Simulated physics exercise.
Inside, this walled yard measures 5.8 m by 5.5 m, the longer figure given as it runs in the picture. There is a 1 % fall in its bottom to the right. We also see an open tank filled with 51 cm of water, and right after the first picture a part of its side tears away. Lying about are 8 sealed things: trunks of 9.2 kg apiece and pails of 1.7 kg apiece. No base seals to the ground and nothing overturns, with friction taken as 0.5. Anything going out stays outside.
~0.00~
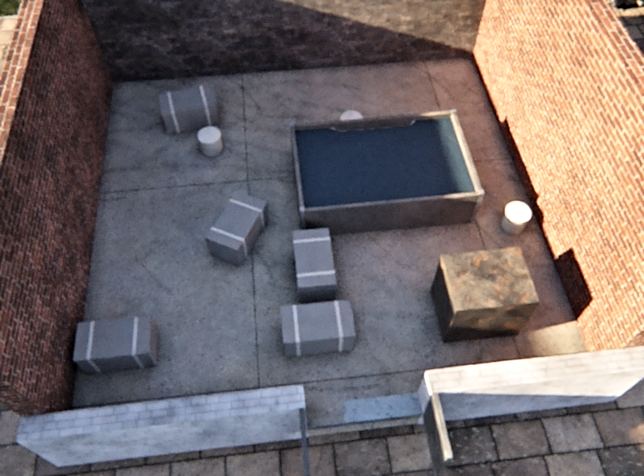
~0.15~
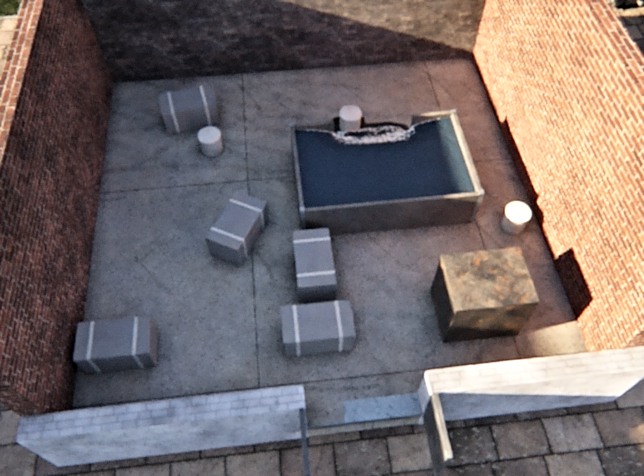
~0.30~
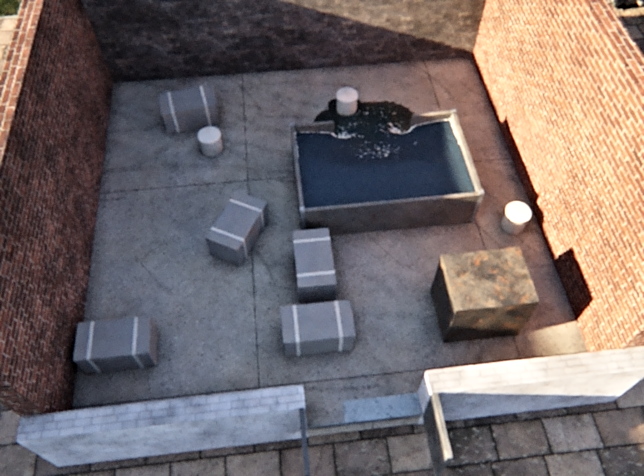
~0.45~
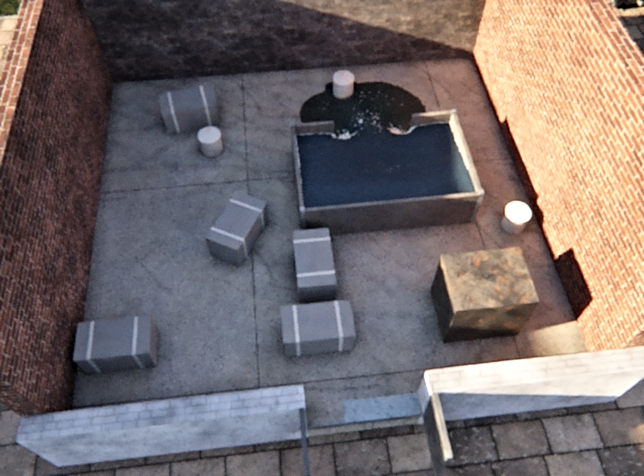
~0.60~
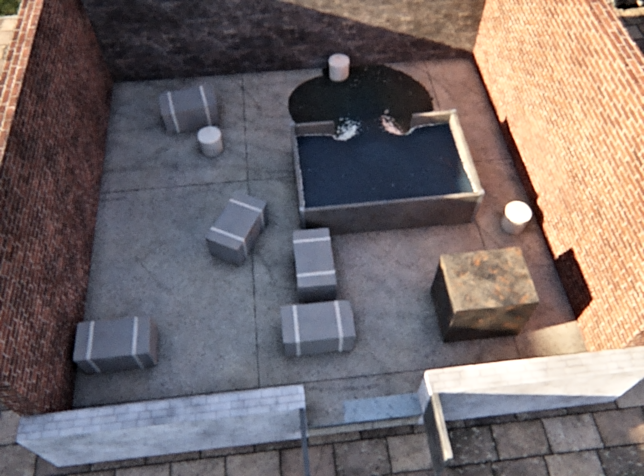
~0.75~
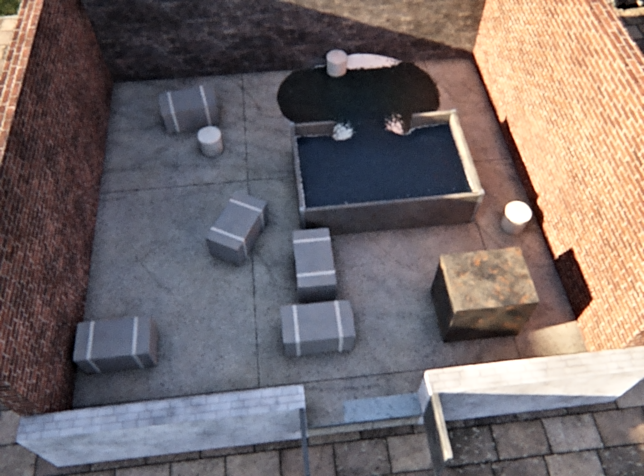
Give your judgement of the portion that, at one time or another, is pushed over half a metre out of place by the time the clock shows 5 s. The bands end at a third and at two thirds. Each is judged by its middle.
Expect the moved ones to number a third to two thirds.
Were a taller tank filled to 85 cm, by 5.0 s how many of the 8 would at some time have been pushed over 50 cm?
Then 5.
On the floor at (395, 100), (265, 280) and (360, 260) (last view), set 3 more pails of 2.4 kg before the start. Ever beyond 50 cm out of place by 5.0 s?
Reading them off in order: Clears the mark, not beyond, not beyond.
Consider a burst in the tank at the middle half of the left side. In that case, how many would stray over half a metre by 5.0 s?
Then it comes to 4.
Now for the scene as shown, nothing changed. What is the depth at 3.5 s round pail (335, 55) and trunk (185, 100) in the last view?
Depth approx. 13 cm / 4 cm.
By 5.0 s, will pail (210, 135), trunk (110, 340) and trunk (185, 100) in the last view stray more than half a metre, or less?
Result, in order: Overshooting / undershooting / overshooting.
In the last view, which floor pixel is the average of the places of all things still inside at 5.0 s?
Centre of the remaining things: Roughly (245, 265).
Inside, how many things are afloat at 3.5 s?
2 at that moment.
After 1.1 s 1 of 8 are over 50 cm from their spots; 1 afloat.
After 2.2 s 1 of 8 are over 50 cm from their spots; 1 afloat.
After 3.5 s 4 of 8 are over 50 cm from their spots; 2 afloat.
After 5.0 s 4 of 8 are over 50 cm from their spots, and 4 have been at some point; 3 afloat.
